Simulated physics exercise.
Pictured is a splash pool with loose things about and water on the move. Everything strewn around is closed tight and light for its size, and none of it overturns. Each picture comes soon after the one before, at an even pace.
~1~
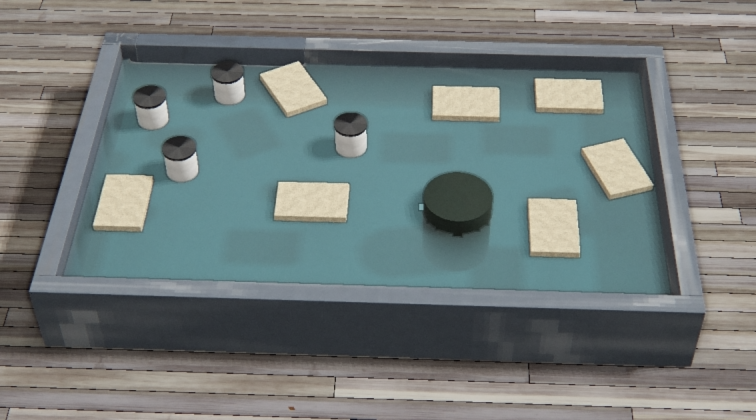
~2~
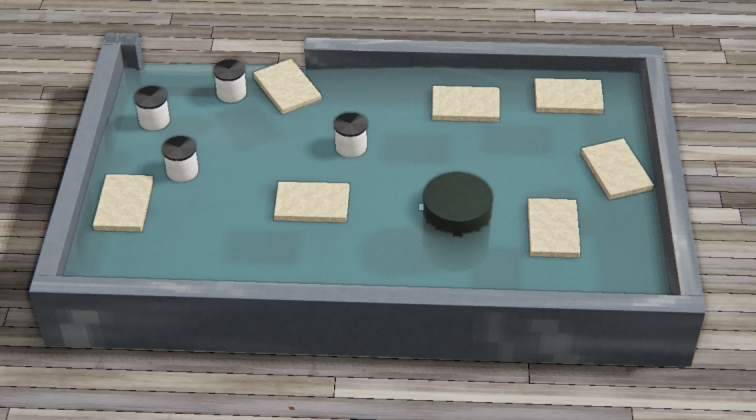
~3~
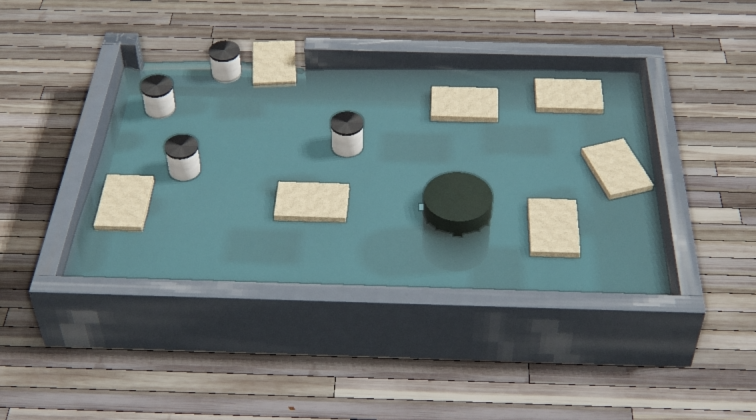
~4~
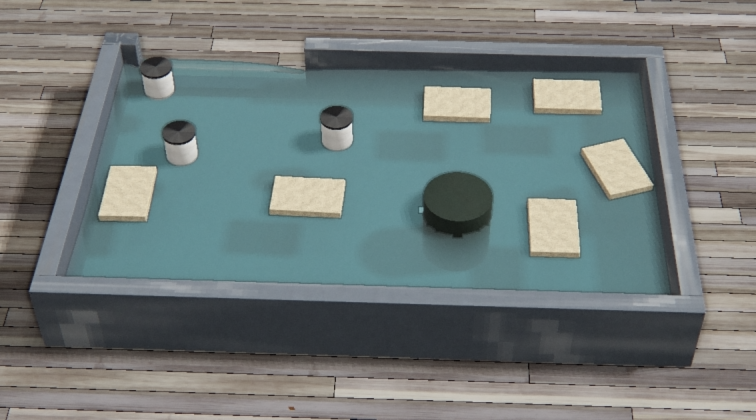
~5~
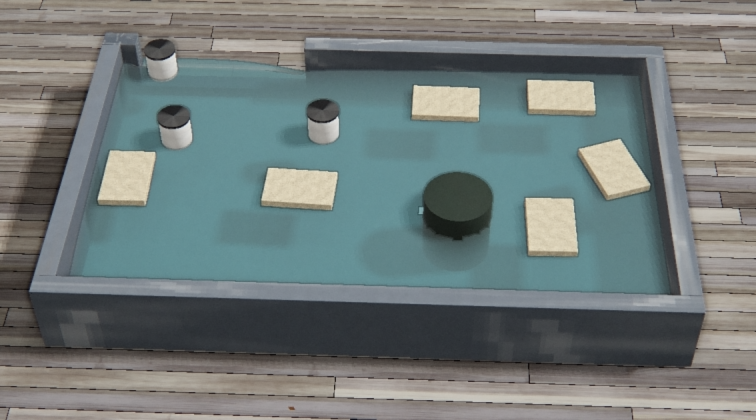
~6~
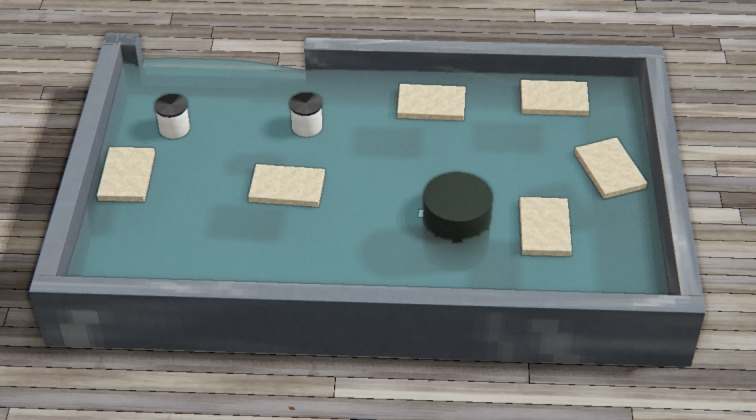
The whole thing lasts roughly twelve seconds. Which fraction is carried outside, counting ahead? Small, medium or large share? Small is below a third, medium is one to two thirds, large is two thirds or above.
A large share.
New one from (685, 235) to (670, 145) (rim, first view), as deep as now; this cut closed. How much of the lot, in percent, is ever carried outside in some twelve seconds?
Result: Close to 40 %.
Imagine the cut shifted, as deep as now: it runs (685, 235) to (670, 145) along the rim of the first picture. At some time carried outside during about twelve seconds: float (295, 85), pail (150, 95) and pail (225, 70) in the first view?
Result, in listed order: Retained / retained / retained.
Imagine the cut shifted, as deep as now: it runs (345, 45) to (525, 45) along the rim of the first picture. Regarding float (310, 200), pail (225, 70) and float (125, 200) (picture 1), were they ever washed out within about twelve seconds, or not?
Lost; lost; retained.
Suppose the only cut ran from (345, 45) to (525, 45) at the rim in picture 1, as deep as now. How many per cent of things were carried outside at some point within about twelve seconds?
Near 50 in a hundred.
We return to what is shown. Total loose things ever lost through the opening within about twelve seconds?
The answer is 8.
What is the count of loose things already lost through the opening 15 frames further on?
That comes to 7.
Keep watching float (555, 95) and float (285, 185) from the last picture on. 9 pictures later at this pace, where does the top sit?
Near (521, 99) and (240, 141).
A moment on, 3 of 11 are out; 8 afloat.
Next, 5 of 11 are out; 6 afloat.
Later, 7 of 11 are out; 4 afloat.
In the end, 8 of 11 are out; 3 afloat.
